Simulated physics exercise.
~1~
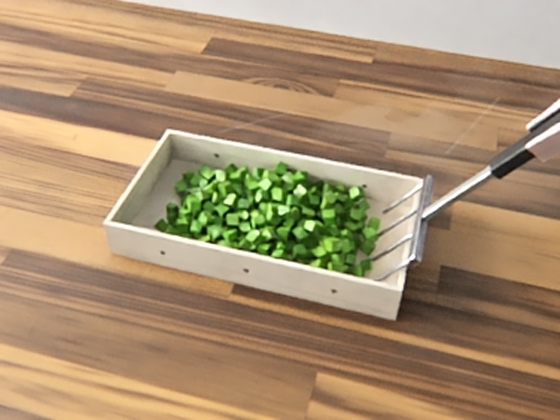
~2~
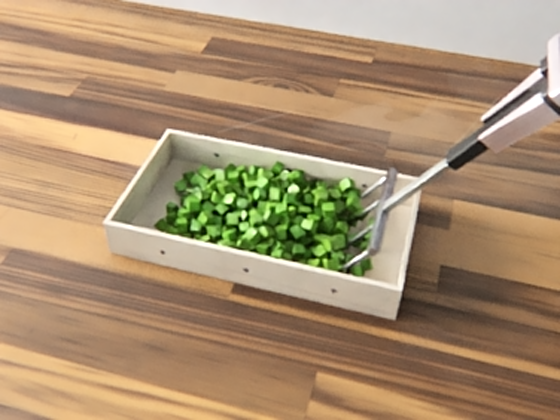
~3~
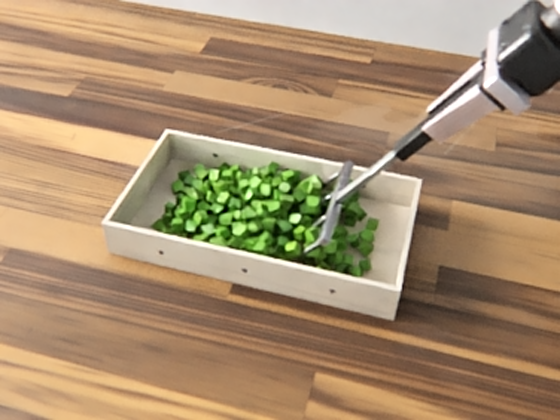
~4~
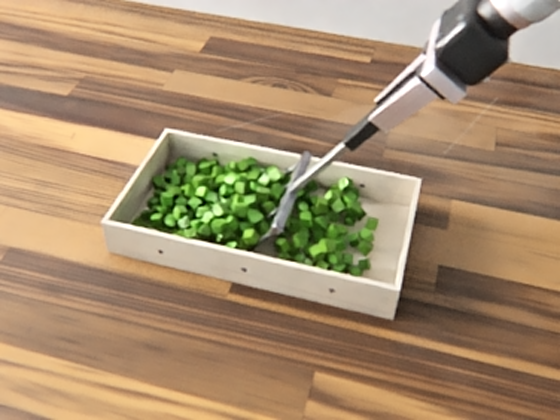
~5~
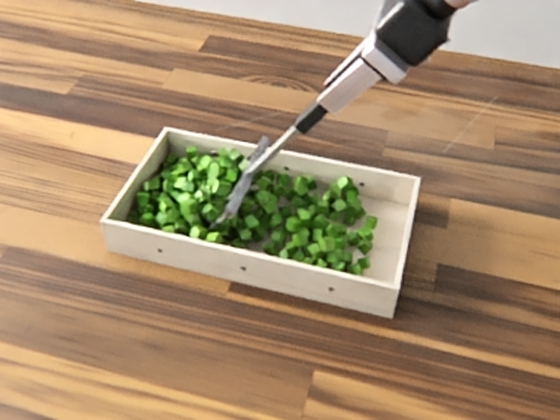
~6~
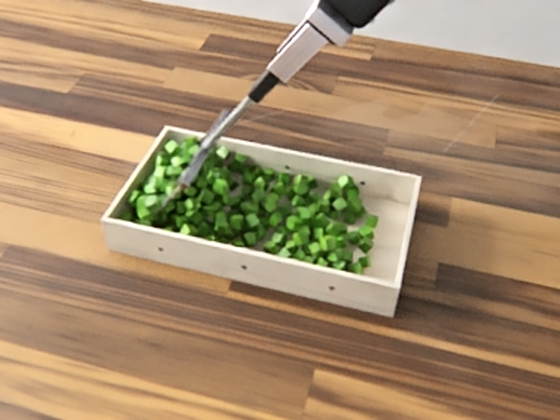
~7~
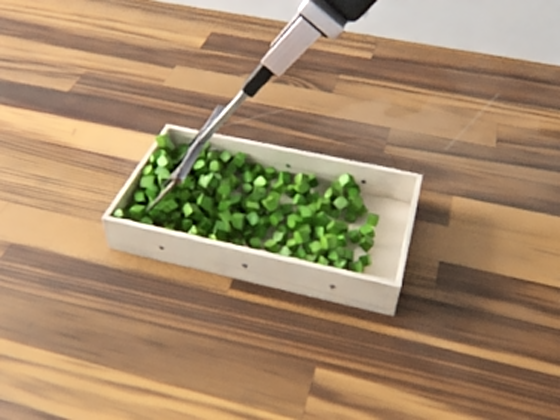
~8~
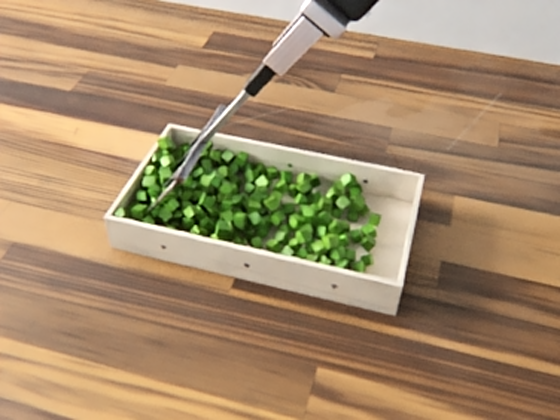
A robot arm in white and black reaches in from the upper right, holding a metal fork over a wood-striped table top, seen from above at an angle against a pale wall. A shallow, whitish rectangular tray sits on the table, heaped with bright green vegetable cubes. The fork enters at the tray's right end and pushes left through the heap. The cubes shift and spread toward the left end, leaving a thinner scatter behind. The fork rises slightly and stops near the left wall, with the cubes still inside the unmoved tray.
